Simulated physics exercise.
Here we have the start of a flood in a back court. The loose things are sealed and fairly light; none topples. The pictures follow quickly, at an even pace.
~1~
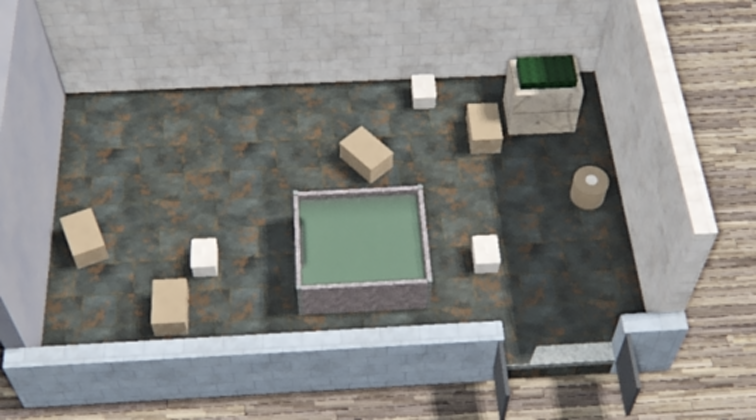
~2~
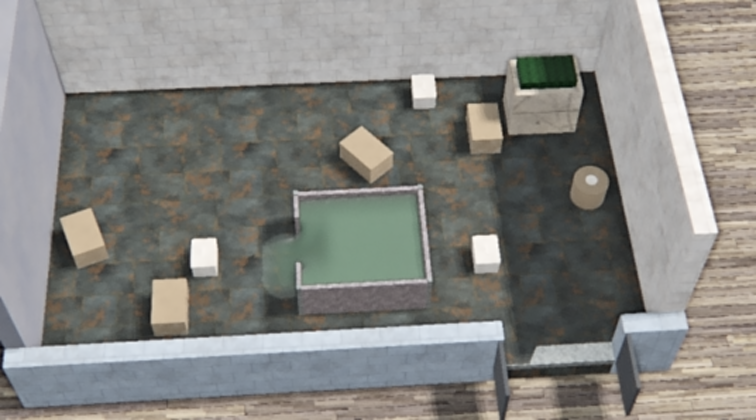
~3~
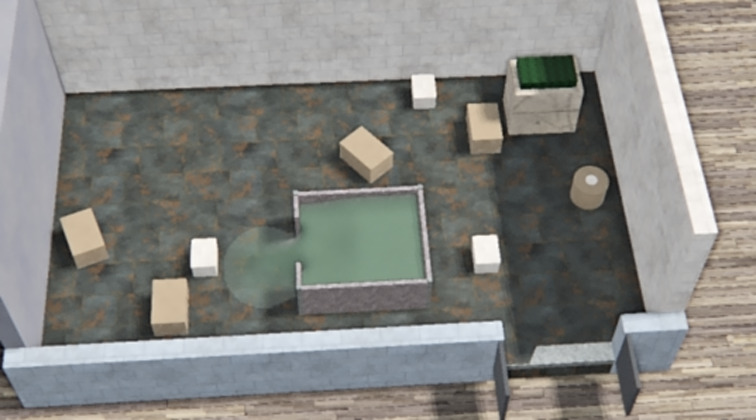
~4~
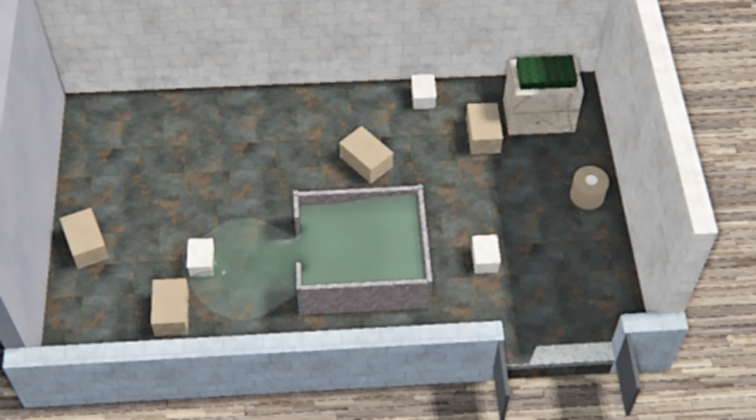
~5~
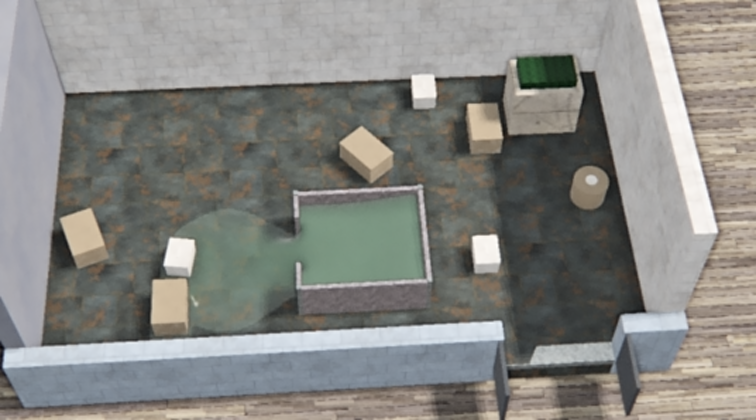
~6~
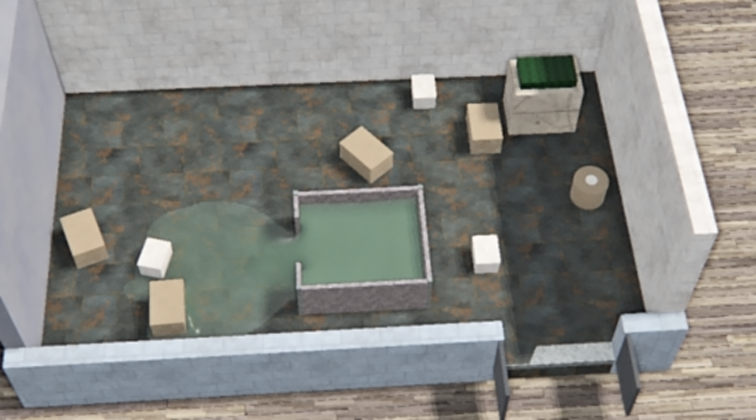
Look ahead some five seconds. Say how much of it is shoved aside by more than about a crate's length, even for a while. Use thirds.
Share: From one to two thirds.
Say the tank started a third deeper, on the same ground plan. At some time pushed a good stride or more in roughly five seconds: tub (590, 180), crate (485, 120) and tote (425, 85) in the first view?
In that order: Short of that, short of that, less than that.
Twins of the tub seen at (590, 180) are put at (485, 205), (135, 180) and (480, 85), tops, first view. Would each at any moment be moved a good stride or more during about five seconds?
In turn: Short of that, swept aside, under that.
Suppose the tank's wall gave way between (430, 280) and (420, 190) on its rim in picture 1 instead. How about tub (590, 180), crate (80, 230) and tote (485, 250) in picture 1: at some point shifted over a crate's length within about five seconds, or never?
As listed: Moved that far, under that, swept aside.
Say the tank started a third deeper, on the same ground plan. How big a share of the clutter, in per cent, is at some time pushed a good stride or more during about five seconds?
Some 40 per cent.
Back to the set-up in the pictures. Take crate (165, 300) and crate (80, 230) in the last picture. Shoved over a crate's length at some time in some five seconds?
In that order: That far or more, shifted that much.
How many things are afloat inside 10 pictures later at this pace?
The number is 3.
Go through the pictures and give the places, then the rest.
A tote at (203, 253) rests on the ground; a crate at (169, 301) rests on the ground; 0 of 8 have shifted, in the first picture.
A tote at (203, 253), on the bottom; a crate at (169, 301), on the bottom; 0 of 8 have shifted, in the second picture.
A tote at (203, 253), on the bottom; a crate at (169, 301) rests on the ground; 0 of 8 have shifted, in the third picture.
A tote at (200, 253), on the bottom, close to its start; a crate at (169, 301) rests on the ground; 0 of 8 have shifted, in the fourth picture.
A tote at (179, 253) rests on the ground, close to its start; a crate at (169, 301), on the bottom; 1 of 8 have shifted, in the fifth picture.
A tote at (154, 253), on the bottom, a stride from its start; a crate at (166, 302), on the bottom; 1 of 8 have shifted, in the sixth picture.
A moment on, 1 of 8 are well off their spots; 0 afloat.
Next, 2 of 8 are well off their spots; 3 afloat.
Later, 3 of 8 are well off their spots; 3 afloat.
In the end, 2 of 8 are well off their spots, and 3 have been at some point; 3 afloat.
